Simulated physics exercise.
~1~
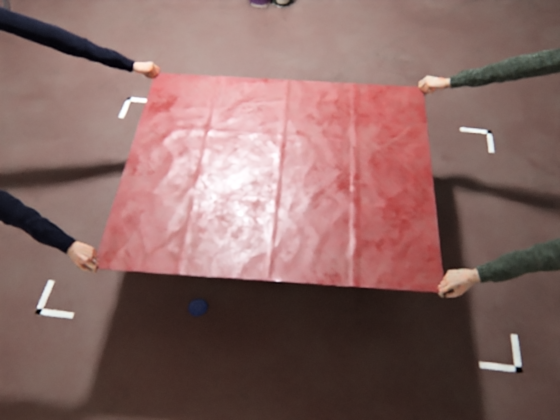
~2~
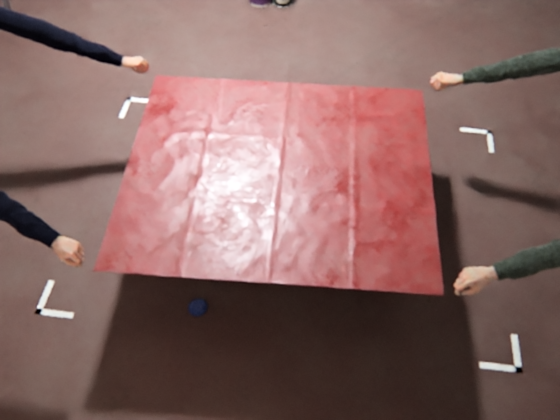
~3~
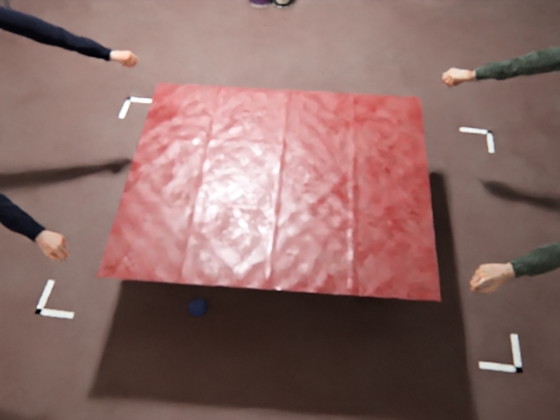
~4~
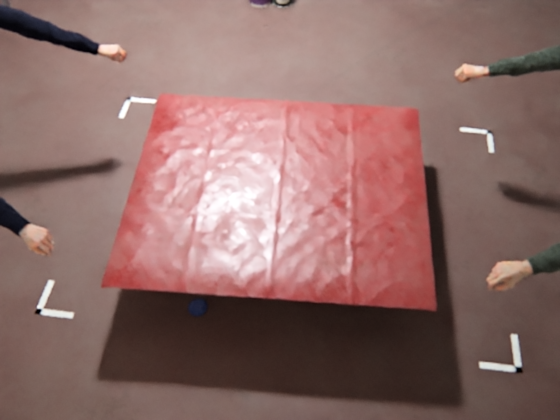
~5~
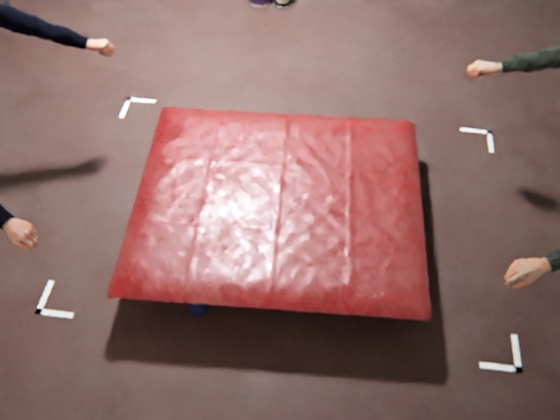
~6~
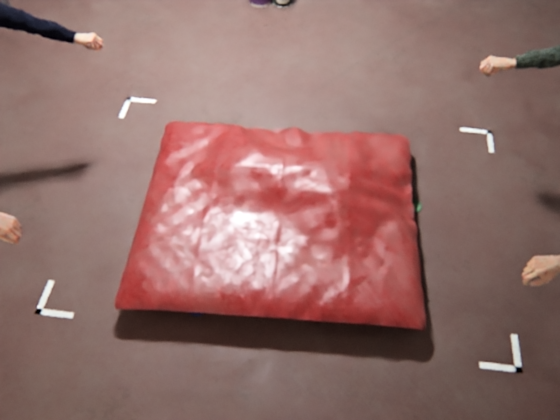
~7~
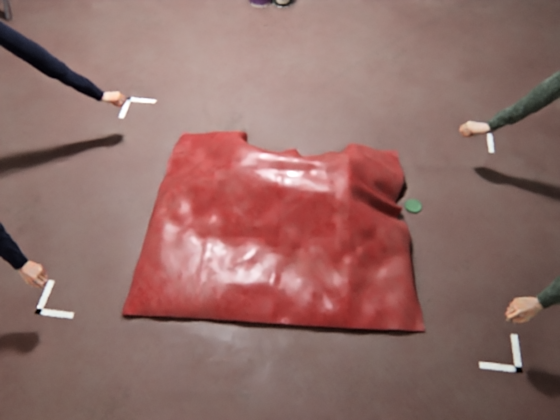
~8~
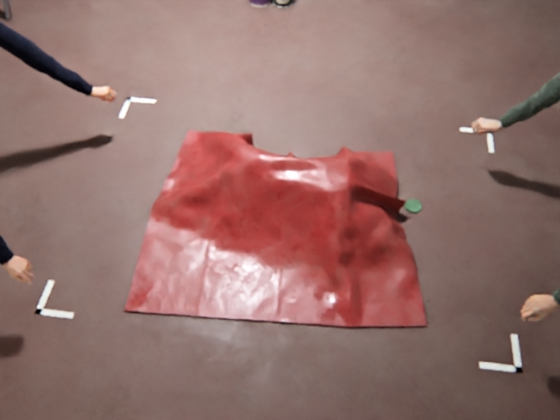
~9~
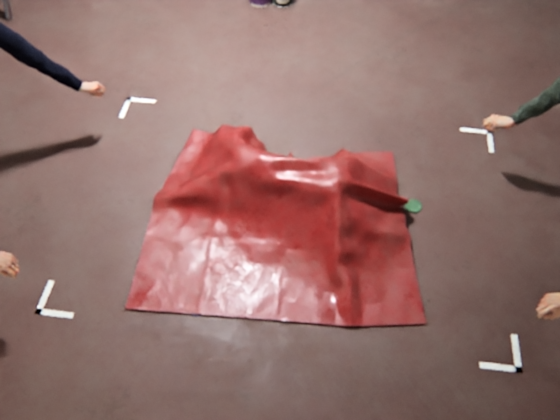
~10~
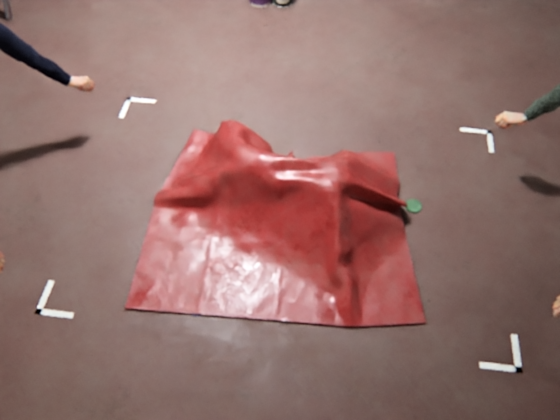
In this clip, four hands hold a red tarp level by its corners above a workshop floor and let go, and it sinks, covering a blue disc and draping over raised shapes beneath, ending rumpled with a green disc uncovered at its right edge.
